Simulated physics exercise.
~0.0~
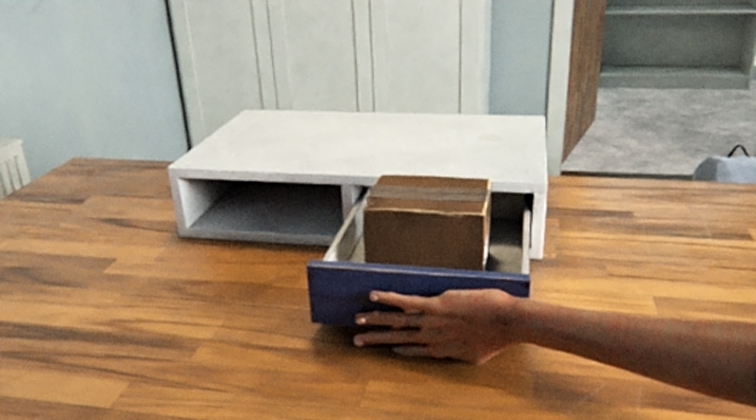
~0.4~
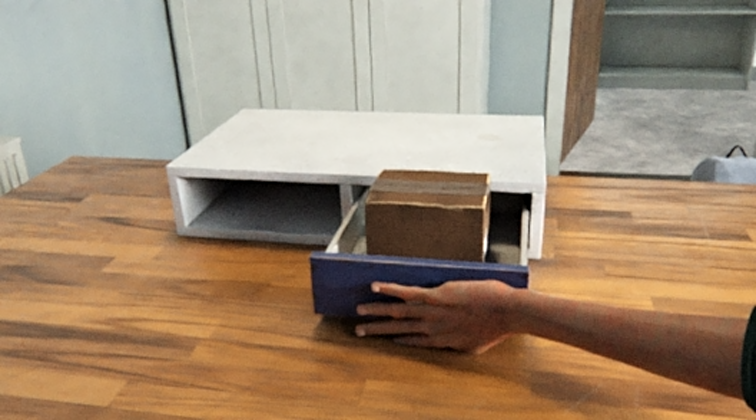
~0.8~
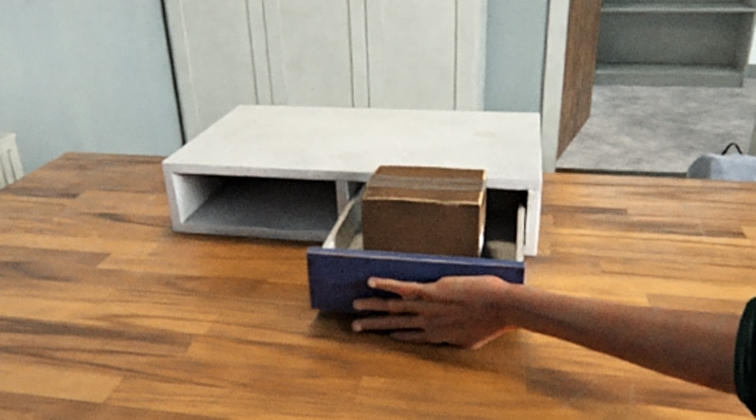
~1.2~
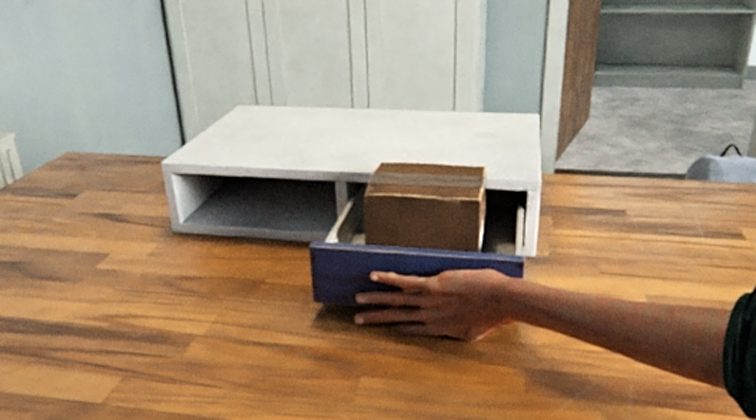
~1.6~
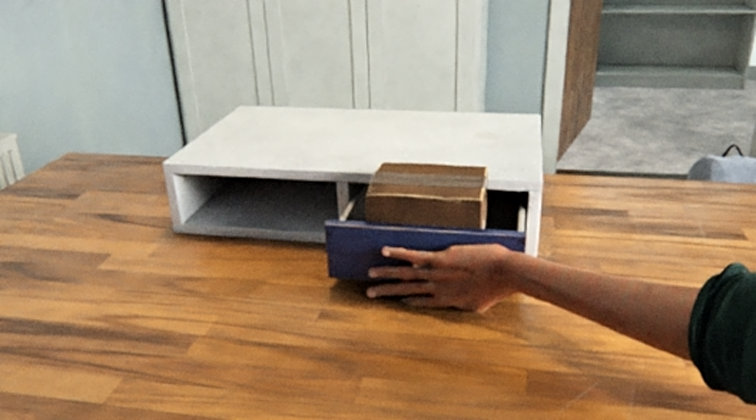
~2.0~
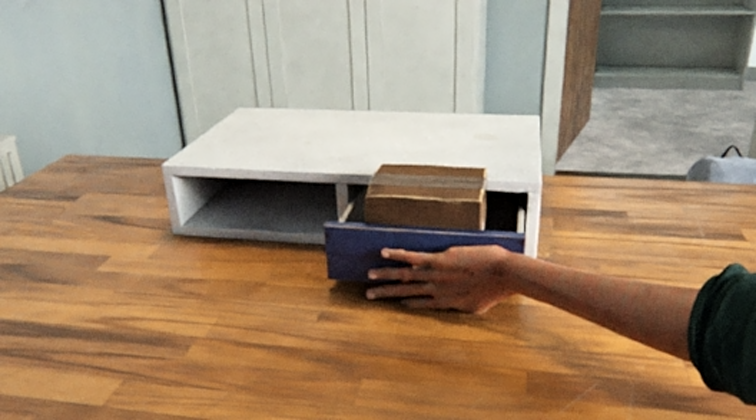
To begin with, a white chest sits on a wooden table, its left compartment empty and its blue-fronted drawer pulled open on the right with a brown box inside. A hand reaching in from the right rests against the drawer front and pushes it gently, so that it slides back a little. The hand keeps pushing, and the drawer moves further towards the chest, its front drawing closer to the box. Then the drawer stops moving, although the hand stays on its front. It ends up still ajar, with the box sticking up above the blue front.
